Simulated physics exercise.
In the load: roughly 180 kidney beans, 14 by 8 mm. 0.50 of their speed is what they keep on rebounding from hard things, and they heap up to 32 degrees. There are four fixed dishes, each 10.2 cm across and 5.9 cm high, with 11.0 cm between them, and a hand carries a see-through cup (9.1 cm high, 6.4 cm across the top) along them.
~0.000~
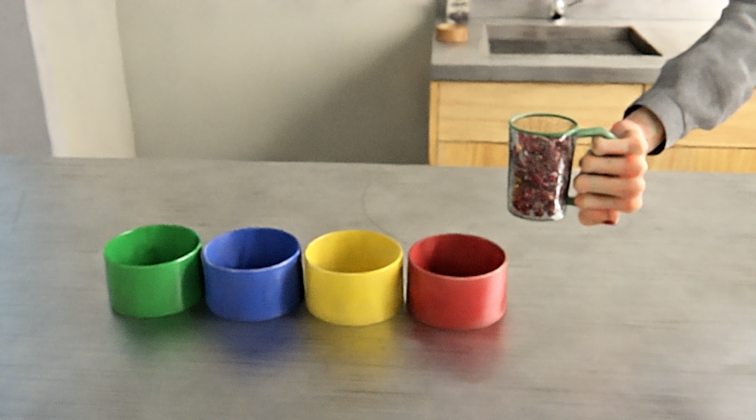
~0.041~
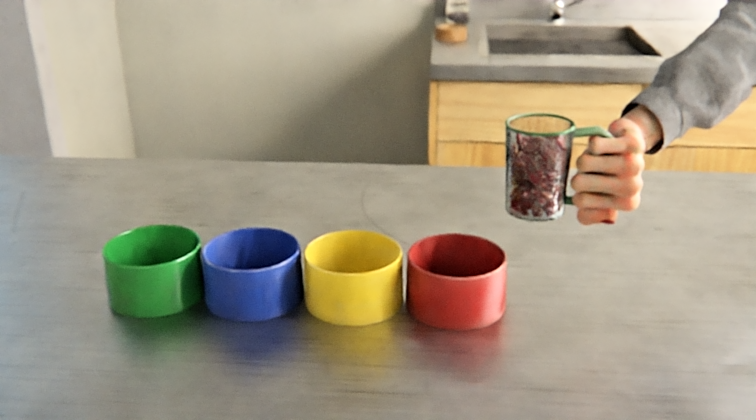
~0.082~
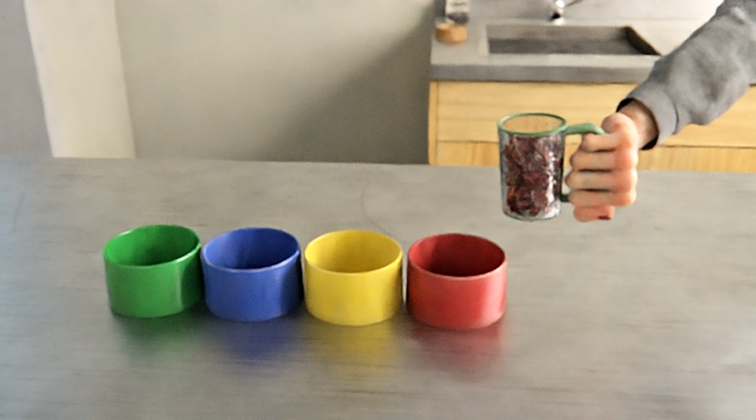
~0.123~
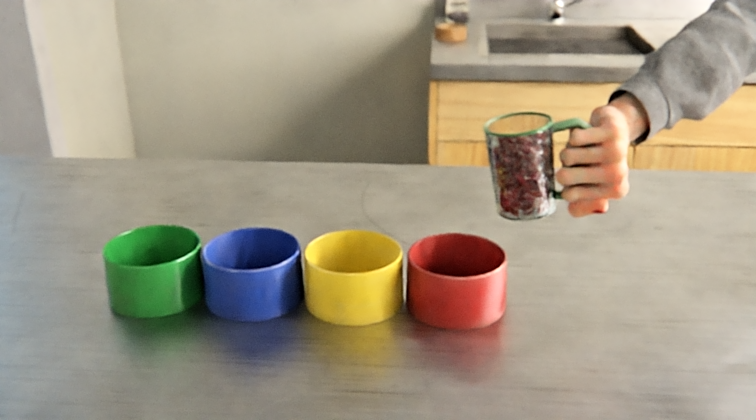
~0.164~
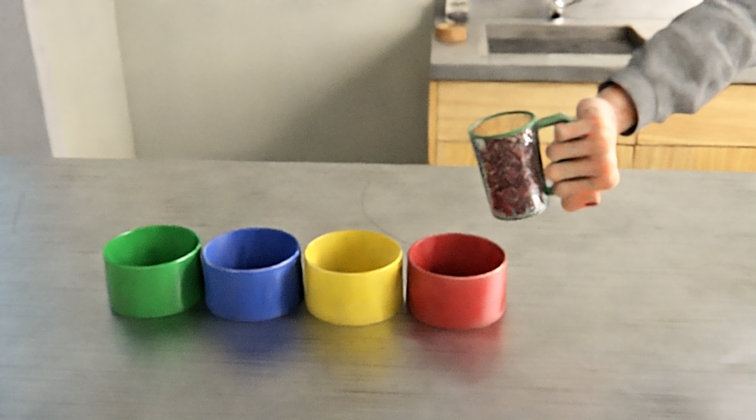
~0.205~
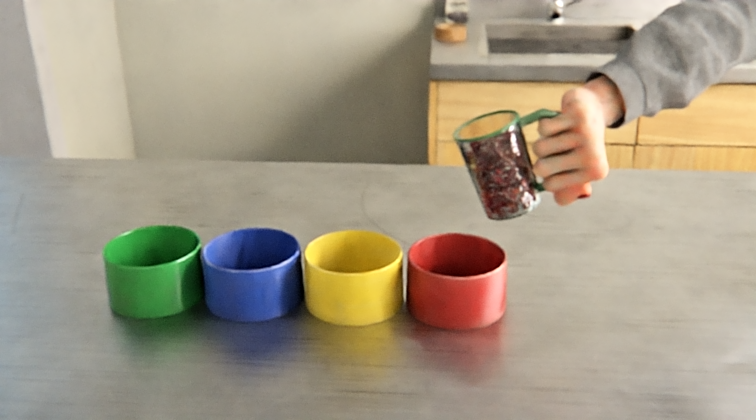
On a gray tabletop with green, blue, yellow and red dishes in a row, a hand held a clear cup of dark red beans, moved it a little to the left and gradually tilted it leftward.
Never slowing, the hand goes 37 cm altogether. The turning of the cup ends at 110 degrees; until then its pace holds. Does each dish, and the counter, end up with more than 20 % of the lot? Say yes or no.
Red: No, blue: Yes, green: Yes, yellow: No, counter: No.
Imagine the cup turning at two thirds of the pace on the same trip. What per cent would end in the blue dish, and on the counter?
The blue dish 0, the counter 10.
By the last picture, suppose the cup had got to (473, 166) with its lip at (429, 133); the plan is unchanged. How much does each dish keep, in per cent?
You'd end up with red at 0, blue at 0, green at 80 and yellow at 0.
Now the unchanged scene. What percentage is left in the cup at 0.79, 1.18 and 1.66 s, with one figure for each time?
Series: 95 / 40 / 0 per cent.
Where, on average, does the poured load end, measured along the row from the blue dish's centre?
Offset: About 8 cm, leftward.
After 0.79 s, tilt 104 degrees; cup holds 95 %, blue 5 %.
Then, at 1.18 s, tilt 110 degrees; cup holds 40 %, blue 35 %, green 10 %.
After 1.66 s, tilt 110 degrees; cup holds 0 %, blue 35 %, green 55 %.
In the end, at 2.5 s, red 0 %, blue 35 %, green 60 %, yellow 0 %, counter 5 %.
